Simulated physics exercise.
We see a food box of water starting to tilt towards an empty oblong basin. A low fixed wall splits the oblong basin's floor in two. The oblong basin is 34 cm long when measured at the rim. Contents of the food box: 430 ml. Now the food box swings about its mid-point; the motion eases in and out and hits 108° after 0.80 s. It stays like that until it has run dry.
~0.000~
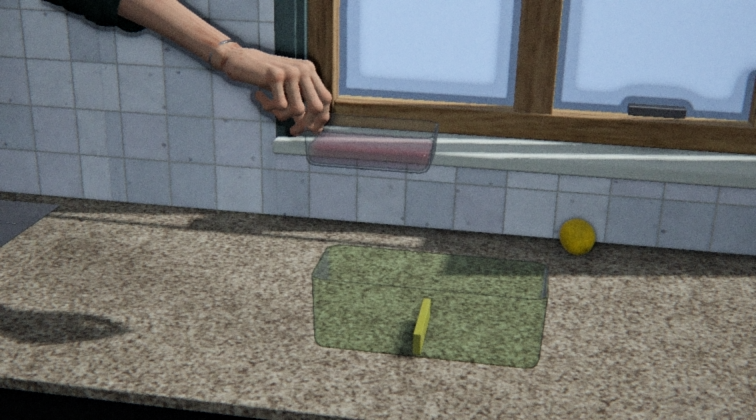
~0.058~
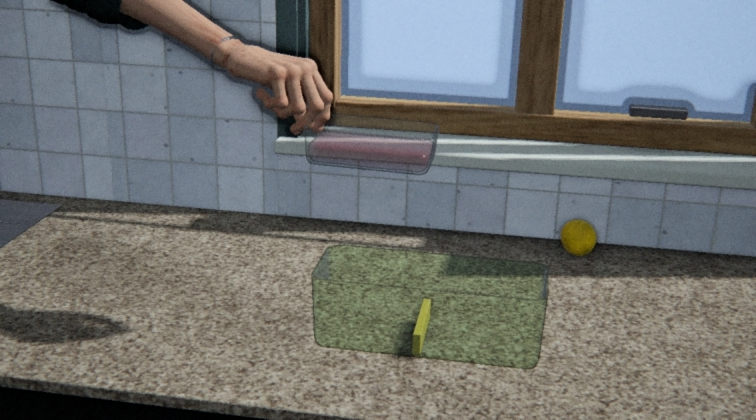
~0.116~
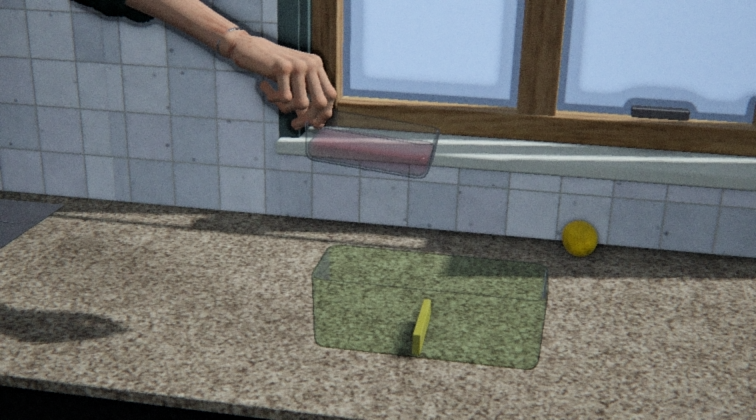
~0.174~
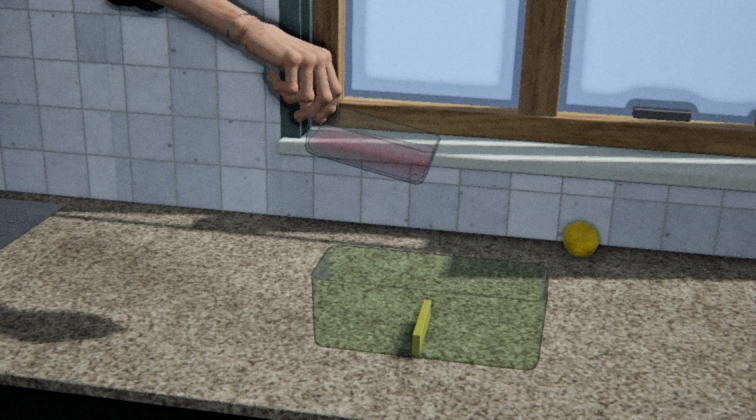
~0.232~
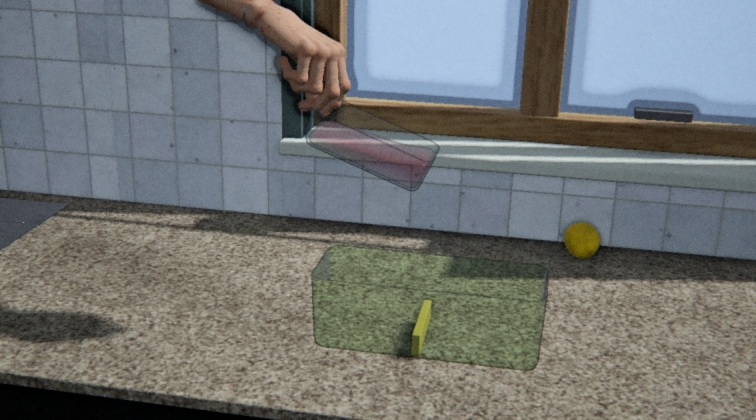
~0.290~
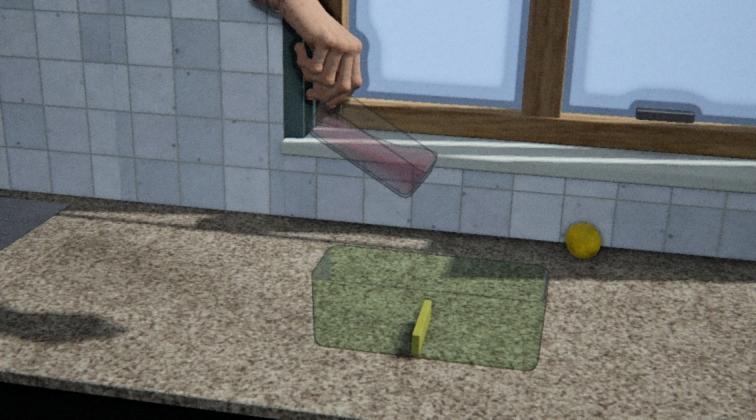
A clear container of pinkish liquid hangs nearly level beside a hand, above an empty, greenish oblong basin on a speckled counter. It then tilts steadily, its right end dipping and its left end rising, while the hand shifts slightly right and the liquid gathers toward the lower end.
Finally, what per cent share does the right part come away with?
Roughly 79 per cent.
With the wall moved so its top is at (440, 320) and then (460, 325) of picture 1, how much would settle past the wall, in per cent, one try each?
Try 1: 70 %; try 2: 50 %.
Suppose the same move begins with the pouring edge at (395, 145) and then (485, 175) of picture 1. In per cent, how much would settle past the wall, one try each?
Try 1: 50 %; try 2: 85 %.
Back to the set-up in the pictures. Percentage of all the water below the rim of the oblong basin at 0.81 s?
92 %, more or less.
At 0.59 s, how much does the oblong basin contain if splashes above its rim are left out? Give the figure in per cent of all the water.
Near 46 in a hundred.
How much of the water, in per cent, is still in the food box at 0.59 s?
Roughly 2 per cent.
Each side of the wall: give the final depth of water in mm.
Once settled, the left stands around 4 mm and the right around 16 mm.
After 0.59 s the tilt is 91° and 2 per cent is still to pour, 0 is left of the wall and 46 right of it.
After 0.81 s the tilt is 108° and 0 per cent is still to pour, 11 is left of the wall and 80 right of it.
After 1.05 s the tilt is 108° and 0 per cent is still to pour, 14 is left of the wall and 79 right of it.
After 1.30 s the tilt is 108° and 0 per cent is still to pour, 14 is left of the wall and 79 right of it.
In the end 14 per cent lies left of the wall, 79 right of it and 7 outside.
